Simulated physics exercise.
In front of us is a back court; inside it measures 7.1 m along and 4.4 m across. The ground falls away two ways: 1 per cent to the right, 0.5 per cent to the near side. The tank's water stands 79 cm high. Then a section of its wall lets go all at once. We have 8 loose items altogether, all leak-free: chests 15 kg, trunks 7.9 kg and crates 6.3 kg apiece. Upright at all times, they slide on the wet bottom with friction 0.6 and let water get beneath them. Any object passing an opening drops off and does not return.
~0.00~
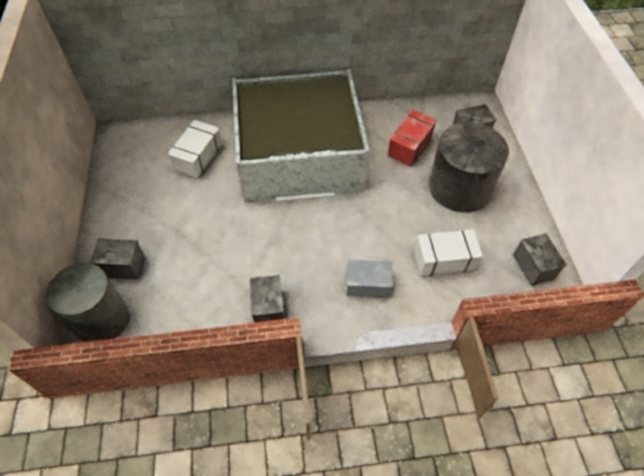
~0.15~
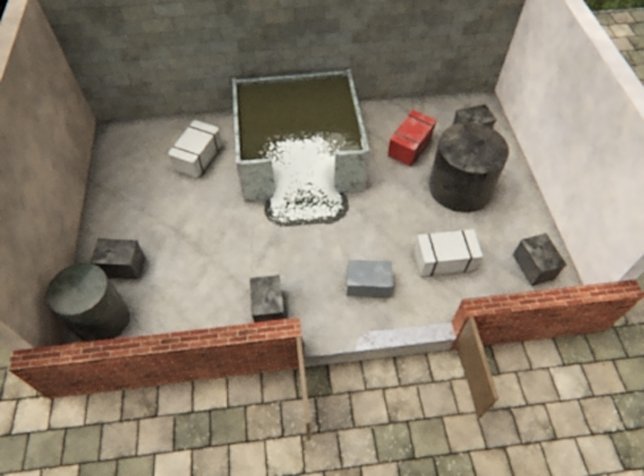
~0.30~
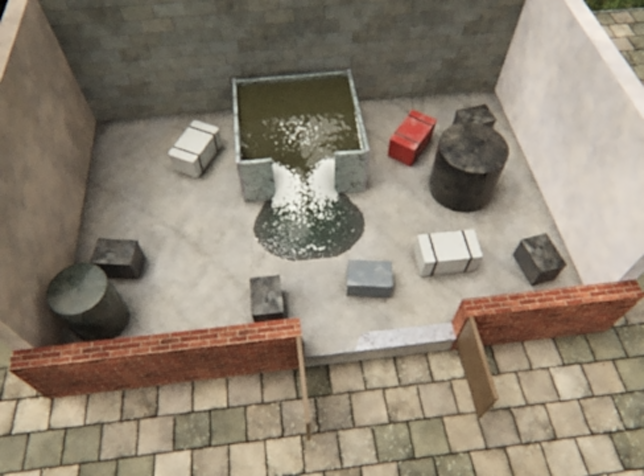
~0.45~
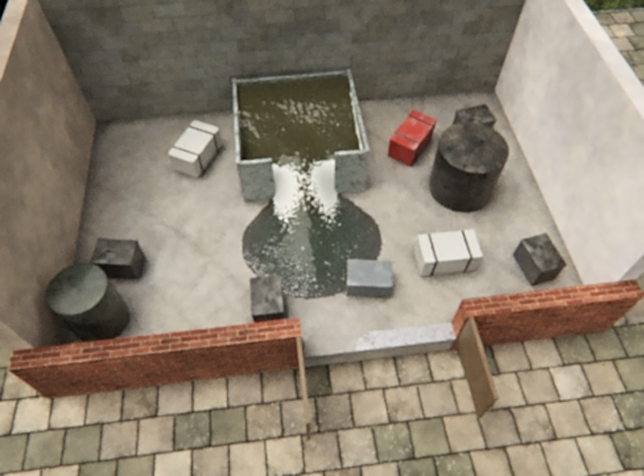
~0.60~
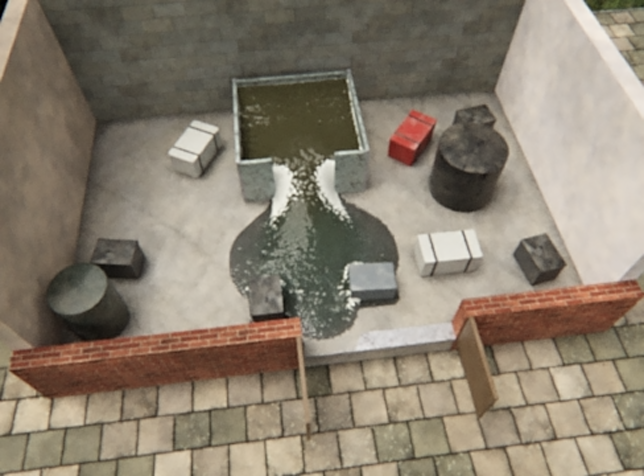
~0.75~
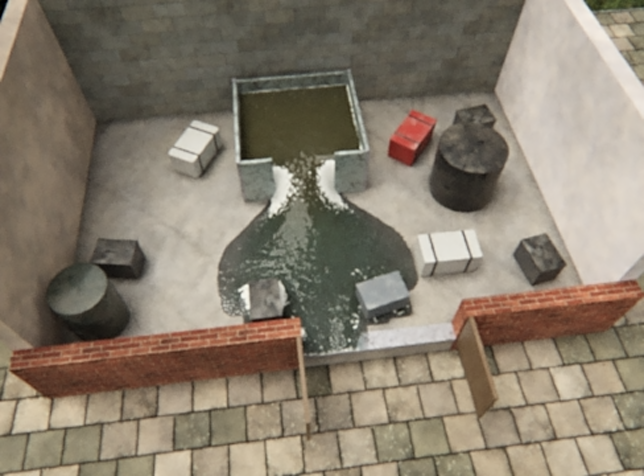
To begin with, dark water stands in a raised tank in a walled court scattered with boxes and drums. Then it pours through the tank's front, foaming white, and spreads across the floor around two boxes, which shift slightly as the pool reaches the front gap, while the red trunk stays still.
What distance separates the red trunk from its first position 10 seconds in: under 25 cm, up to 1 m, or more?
It is left in place.
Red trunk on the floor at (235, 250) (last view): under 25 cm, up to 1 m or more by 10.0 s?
It goes a modest distance.
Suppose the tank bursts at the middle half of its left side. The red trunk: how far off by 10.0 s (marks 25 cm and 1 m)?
Afterwards the red trunk glides a modest way.
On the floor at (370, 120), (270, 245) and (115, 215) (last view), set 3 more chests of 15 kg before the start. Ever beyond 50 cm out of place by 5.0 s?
Taking them in order: Not far enough, far enough and not far enough.
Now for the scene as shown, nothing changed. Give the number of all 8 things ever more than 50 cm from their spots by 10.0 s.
Counting them up, I find 5.
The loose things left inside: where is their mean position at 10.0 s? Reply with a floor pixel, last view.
Somewhere near (348, 179).
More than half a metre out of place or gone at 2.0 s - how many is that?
I count 2.
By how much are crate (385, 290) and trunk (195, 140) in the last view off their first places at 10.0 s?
The first is washed out, the second sits 80 cm from its start.
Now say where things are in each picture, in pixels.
In the first frame, the red trunk at (413, 129), on the bottom; 3.1 m2 under water; 0 of 8 have shifted.
In the second frame, the red trunk at (413, 129), on the bottom; 3.7 m2 under water; 0 of 8 have shifted.
In the third frame, the red trunk at (413, 129), on the bottom; 4.6 m2 under water; 0 of 8 have shifted.
In the fourth frame, the red trunk at (413, 129) rests on the ground; 5.8 m2 under water; 0 of 8 have shifted.
In the fifth frame, the red trunk at (413, 129), on the bottom; 6.9 m2 under water; 1 of 8 have shifted.
In the sixth frame, the red trunk at (413, 129) rests on the ground; 8.1 m2 under water; 2 of 8 have shifted.
After 2.0 s the red trunk is near (413, 129), 0.0 m from its start, aground; 1 of 8 are out; 0 afloat.
After 4.5 s the red trunk is near (413, 129), 0.0 m from its start, aground; 1 of 8 are out; 1 afloat.
After 7.0 s the red trunk is near (413, 129), 0.0 m from its start, aground; 1 of 8 are out; 2 afloat.
After 10.0 s the red trunk is near (413, 129), 0.0 m from its start, aground; 1 of 8 are out; 2 afloat.
